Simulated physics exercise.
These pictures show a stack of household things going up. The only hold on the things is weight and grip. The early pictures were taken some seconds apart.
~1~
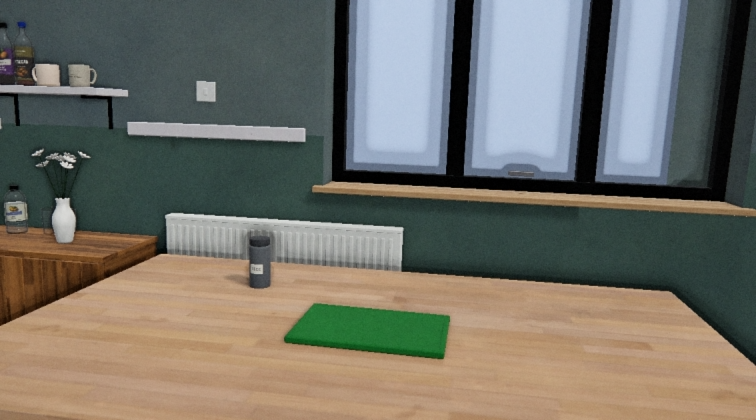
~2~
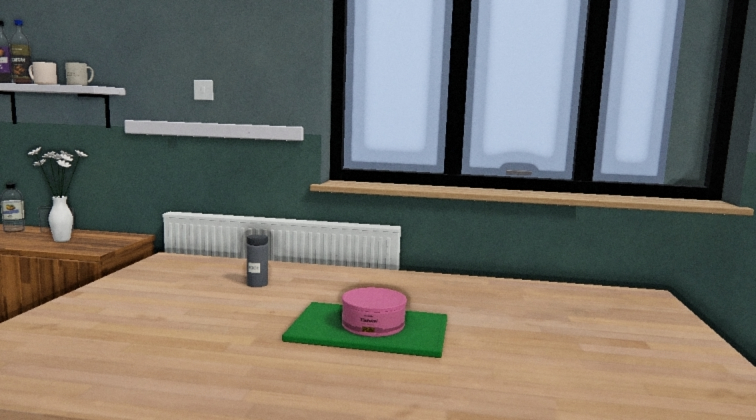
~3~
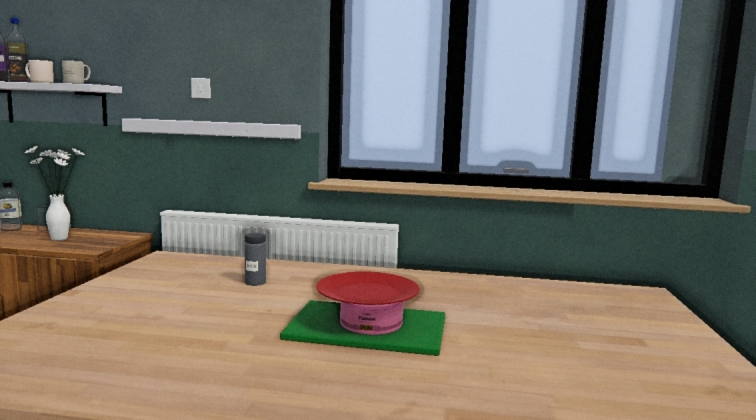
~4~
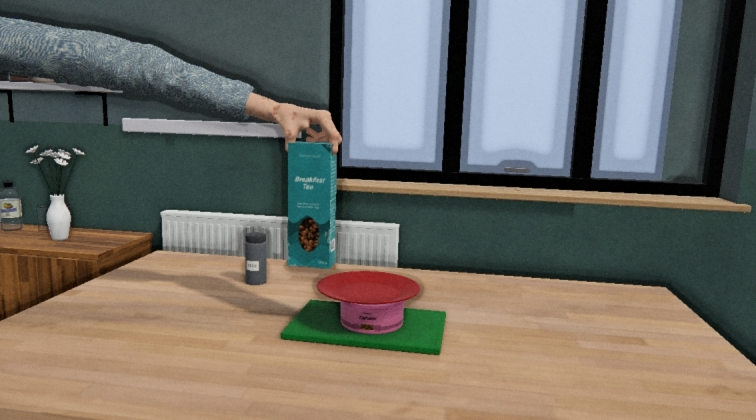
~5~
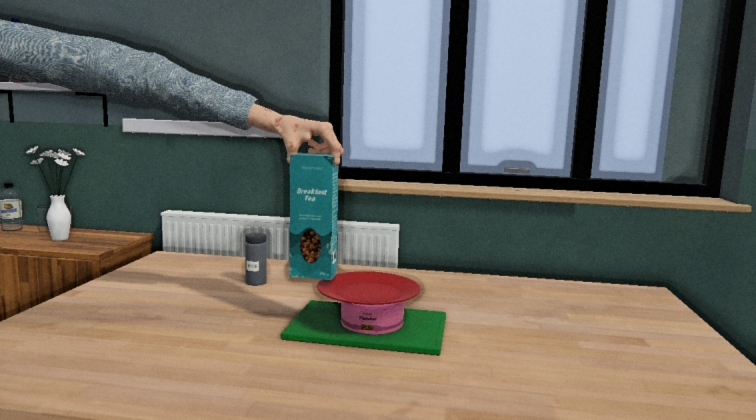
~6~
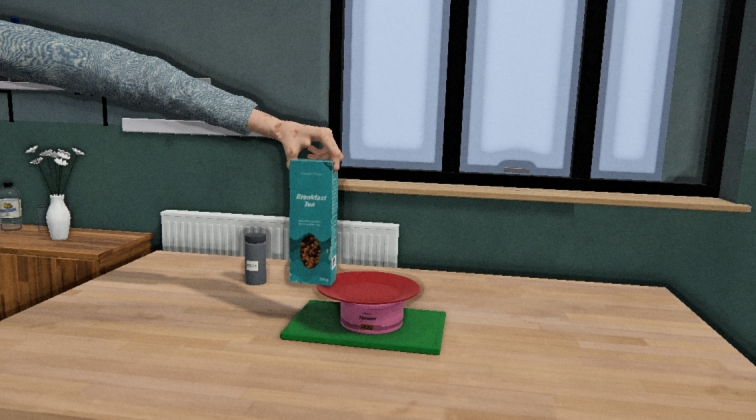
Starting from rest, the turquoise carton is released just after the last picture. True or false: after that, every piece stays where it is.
False.
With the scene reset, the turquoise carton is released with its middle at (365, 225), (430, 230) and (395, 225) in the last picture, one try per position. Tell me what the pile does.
The pile does not fall at first, goes down second and does not fall third.
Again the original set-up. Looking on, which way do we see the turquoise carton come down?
It heads leftwards.
Then, 0.40 s later than the last frame, turquoise carton tilted by 34° near (281, 233).
Then, 0.60 s later than the last frame, turquoise carton now fallen.
Then, 1.00 s later than the last frame, things are still on the move.
When it is over, fallen, turquoise carton; the other 4 as before. End places, in pixels of the last picture, turquoise carton near (242, 292). The pile comes apart.
